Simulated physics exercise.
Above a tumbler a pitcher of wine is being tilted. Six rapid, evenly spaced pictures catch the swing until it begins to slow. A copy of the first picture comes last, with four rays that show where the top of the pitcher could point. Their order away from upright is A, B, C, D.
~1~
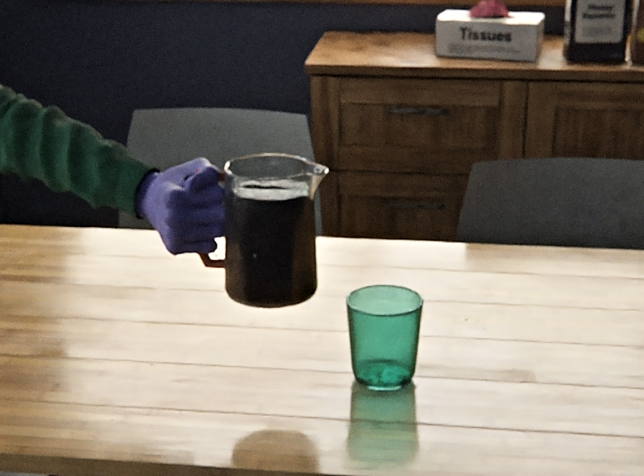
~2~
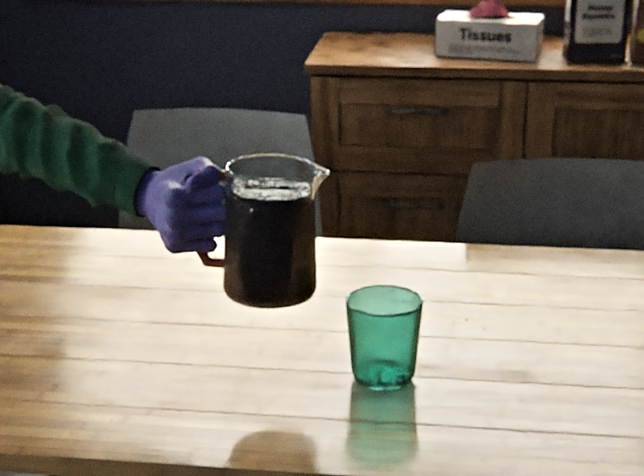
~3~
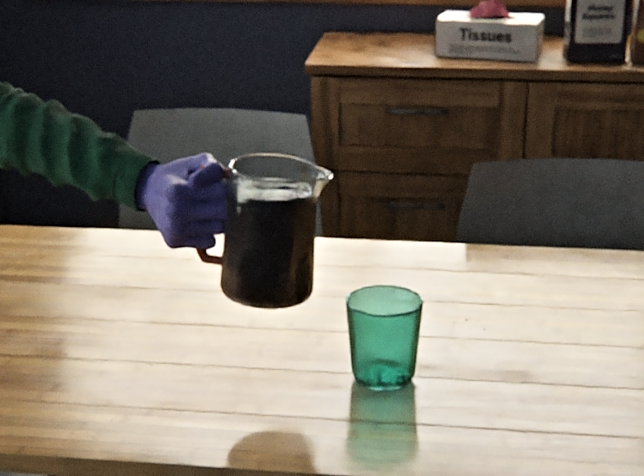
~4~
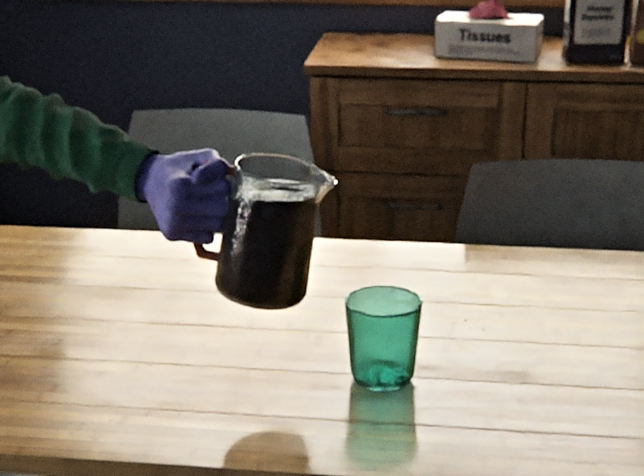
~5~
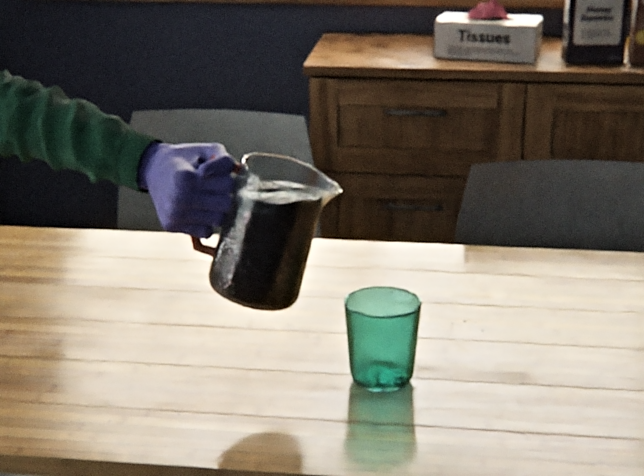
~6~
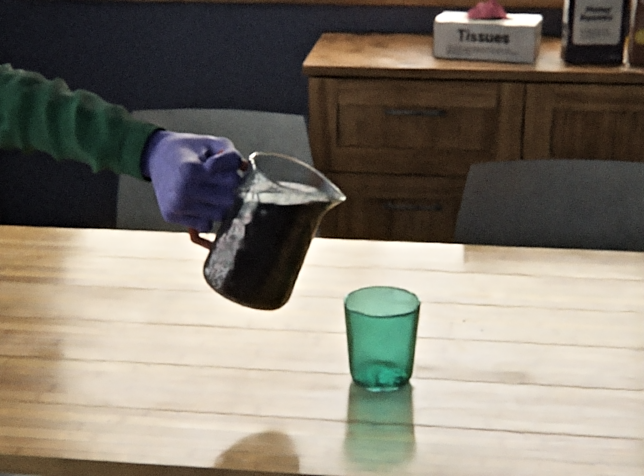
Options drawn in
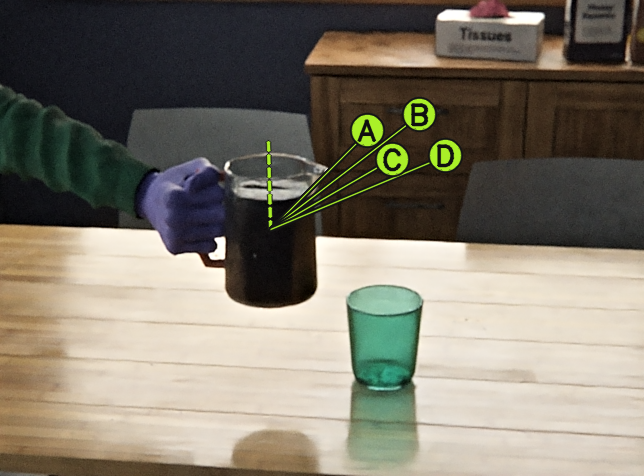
In a dim room with a dark wall, a light wooden table is seen from slightly above, with grey chairs and a wooden cabinet holding a tissue box behind it. At left, a purple-gloved hand in a green sleeve holds a clear pitcher of dark liquid above and left of an empty green tumbler. The hand keeps the pitcher upright, then gradually tilts it rightward, while nothing leaves the lip.
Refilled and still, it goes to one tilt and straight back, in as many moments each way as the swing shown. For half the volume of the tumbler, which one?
The answer is mark C.
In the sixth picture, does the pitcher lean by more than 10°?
Yes, it does.
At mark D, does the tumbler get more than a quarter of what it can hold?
Yes, it does.
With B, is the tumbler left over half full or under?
Under half.
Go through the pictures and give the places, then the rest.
Upright, lip at (326, 171); rim of the tumbler round (385, 299); nothing has left yet.
Upright, lip at (327, 173); nothing has left yet.
Tipped about 4°, lip at (331, 176); nothing has left yet.
Tipped about 9°, lip at (335, 182); nothing has left yet.
Tipped about 16°, lip at (340, 190); nothing has left yet.
Tipped about 22°, lip at (344, 198); nothing has left yet.
On the marked copy, A at (356, 143); B at (406, 125); C at (377, 167); D at (430, 162).
If A is chosen, the tumbler ends with about 20 % of what it can hold.
If B is chosen, the tumbler ends with about 33 % of what it can hold.
If C is chosen, the tumbler ends with about 49 % of what it can hold.
If D is chosen, the tumbler ends with about 70 % of what it can hold.
